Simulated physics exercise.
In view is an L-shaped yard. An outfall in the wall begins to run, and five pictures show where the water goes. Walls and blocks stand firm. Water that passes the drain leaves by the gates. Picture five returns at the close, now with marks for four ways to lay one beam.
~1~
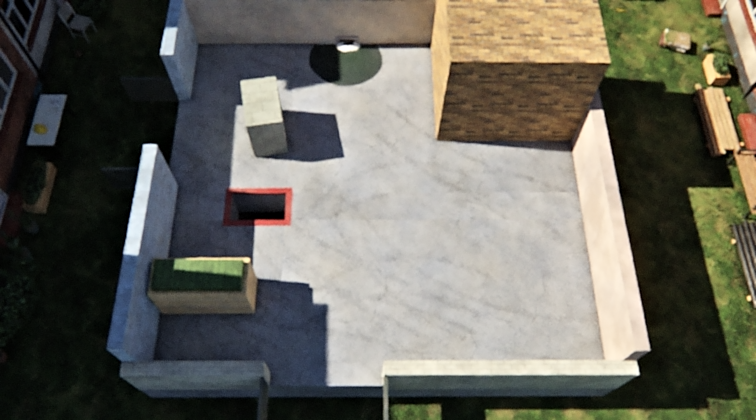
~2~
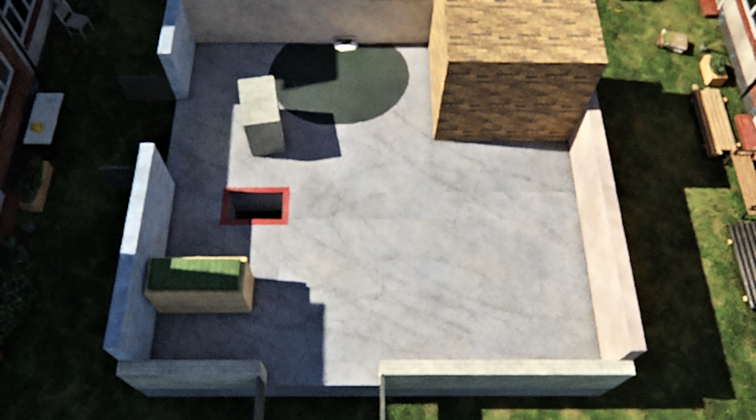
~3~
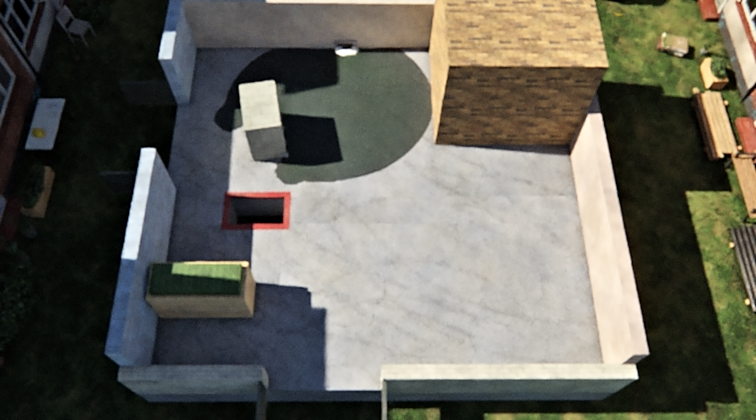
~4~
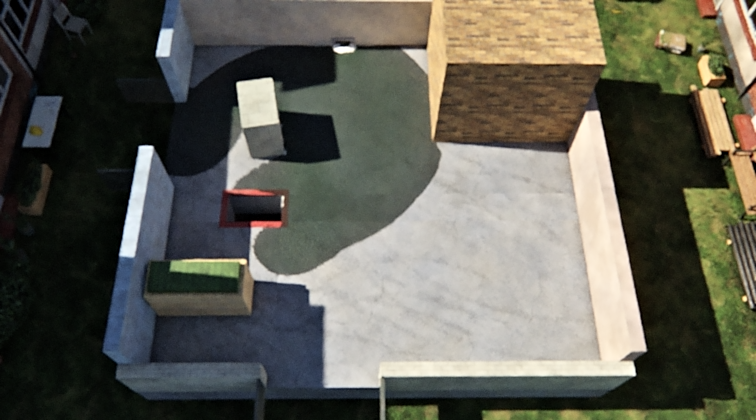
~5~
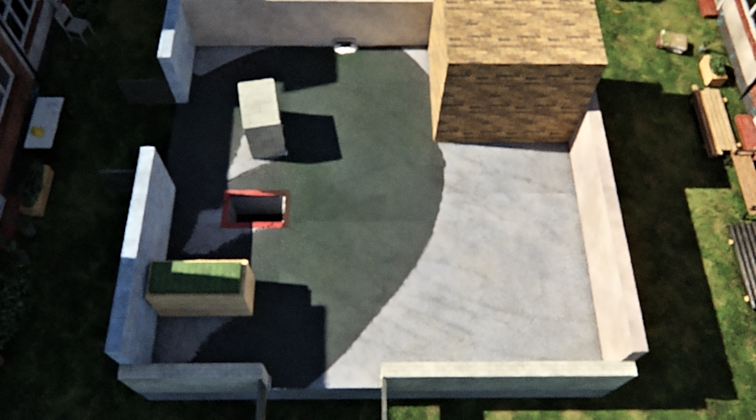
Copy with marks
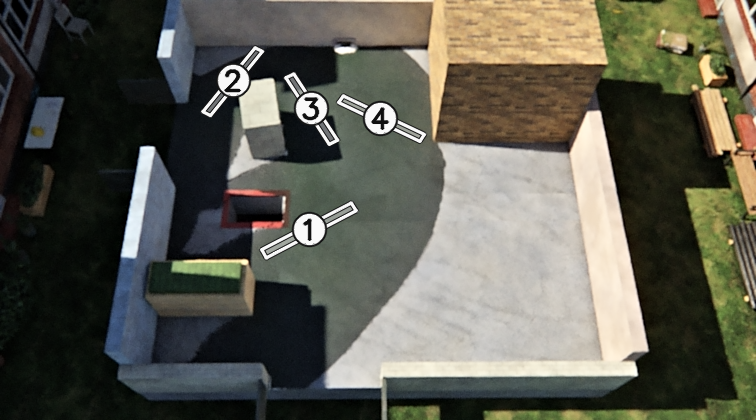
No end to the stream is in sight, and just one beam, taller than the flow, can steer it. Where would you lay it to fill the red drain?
It is 1.
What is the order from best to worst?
1, 2, 4, 3.
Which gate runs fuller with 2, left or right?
More leaves on the right.
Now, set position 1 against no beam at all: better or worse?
It is better.
On the marked copy, 1 from (264, 253) to (353, 206); 2 from (206, 113) to (258, 49); 3 from (289, 75) to (333, 142); 4 from (340, 99) to (422, 137).
If 1 is chosen, about 45 % of the stream goes into the red drain, about 54 % out by the gates.
If 2 is chosen, about 29 % of the stream goes into the red drain, about 71 % out by the gates.
If 3 is chosen, about 8 % of the stream goes into the red drain, about 91 % out by the gates.
If 4 is chosen, about 15 % of the stream goes into the red drain, about 83 % out by the gates.
